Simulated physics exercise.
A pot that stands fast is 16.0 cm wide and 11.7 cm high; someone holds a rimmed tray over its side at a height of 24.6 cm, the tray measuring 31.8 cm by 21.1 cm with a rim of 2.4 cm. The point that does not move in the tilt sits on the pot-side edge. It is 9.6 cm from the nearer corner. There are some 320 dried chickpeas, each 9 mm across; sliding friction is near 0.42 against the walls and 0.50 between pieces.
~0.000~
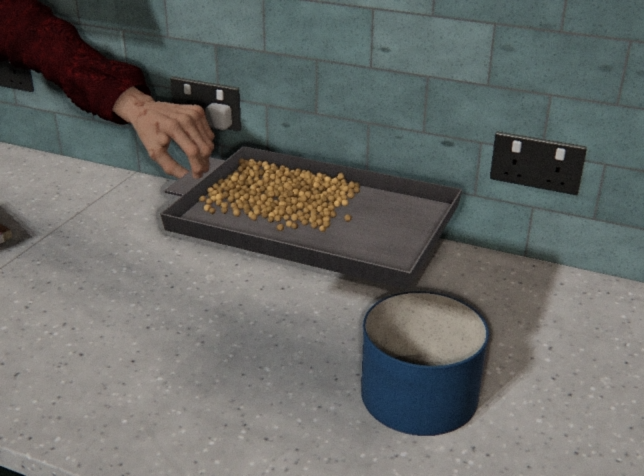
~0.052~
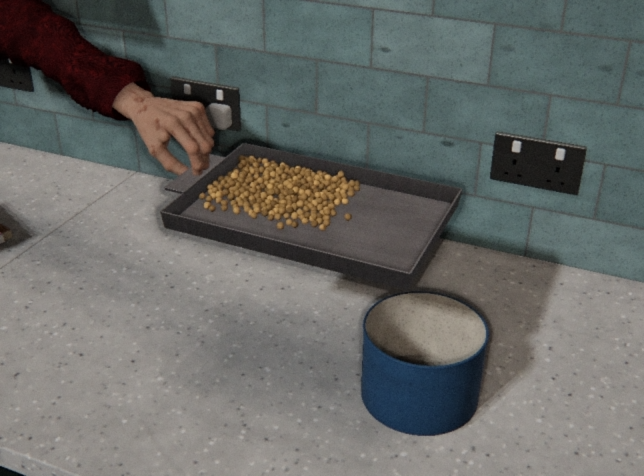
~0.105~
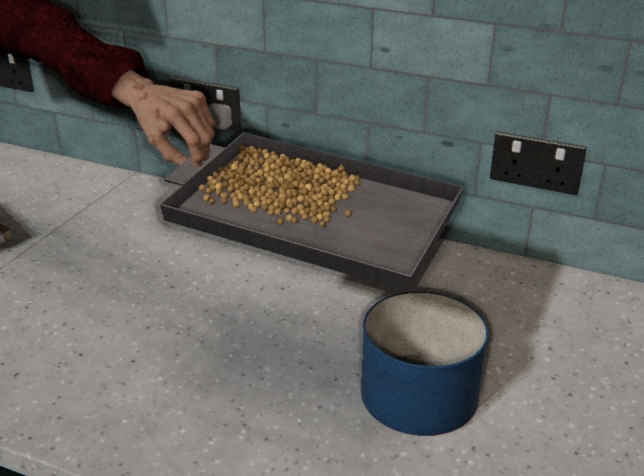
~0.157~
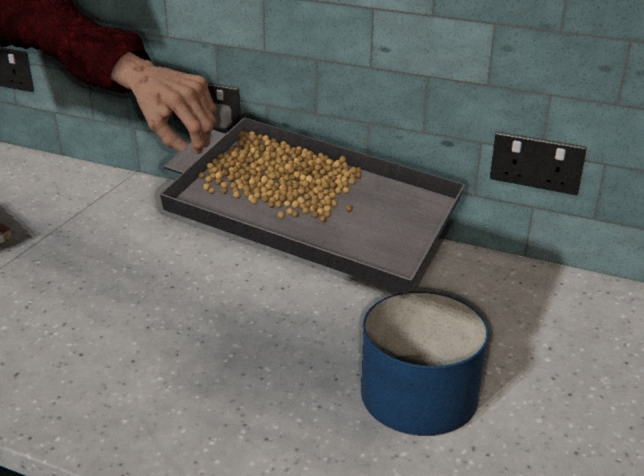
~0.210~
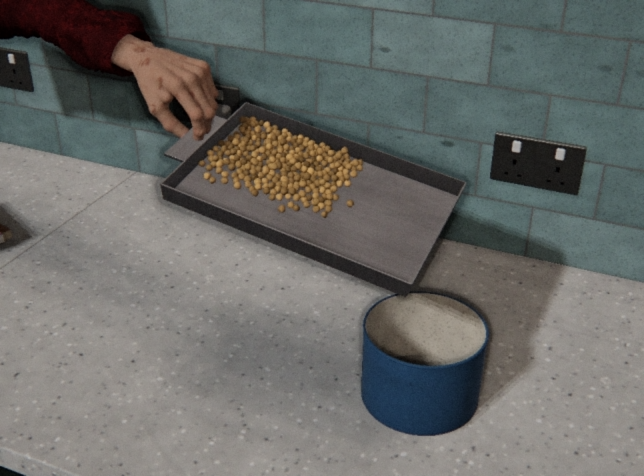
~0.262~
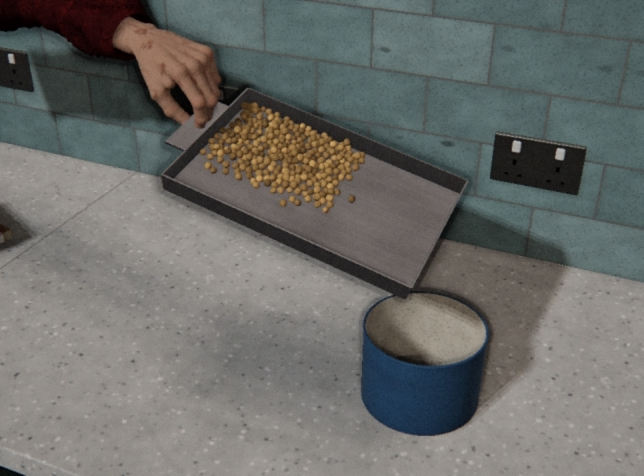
The footage shows a hand in a dark red sleeve at the left end of a dark rimmed tray of chickpeas, raising that end so the tray slants down toward a blue pot, while the chickpeas stay bunched at the left.
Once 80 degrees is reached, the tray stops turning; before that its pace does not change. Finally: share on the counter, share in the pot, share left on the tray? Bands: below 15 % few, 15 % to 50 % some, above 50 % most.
Result: Counter: Most, pot: Few, tray: Some.
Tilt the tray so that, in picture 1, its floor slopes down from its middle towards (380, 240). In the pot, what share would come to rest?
I'd estimate about 5 %.
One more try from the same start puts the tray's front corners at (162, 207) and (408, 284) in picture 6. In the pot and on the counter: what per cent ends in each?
You'd end with pot at 0 and counter at 10.
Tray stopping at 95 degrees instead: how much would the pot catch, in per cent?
Then about 10 per cent.
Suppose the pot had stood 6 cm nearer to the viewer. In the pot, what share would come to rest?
Around 35 per cent.
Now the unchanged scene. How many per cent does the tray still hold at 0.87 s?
Roughly 75 percent of the load, I'd say.
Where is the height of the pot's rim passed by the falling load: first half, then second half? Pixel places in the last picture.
Roughly (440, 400) to start, and after that (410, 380).
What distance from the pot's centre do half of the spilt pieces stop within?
Some 20 cm, give or take.
After 0.63 s, tilt 48 degrees; the tray holds 100 %, the pot 0 %.
After 0.87 s, tilt 68 degrees; the tray holds 75 %, the pot 0 %.
After 1.22 s, tilt 80 degrees; the tray holds 40 %, the pot 0 %.
By 2.3 s all is still; counter 60 %, pot 5 %, tray 35 %.
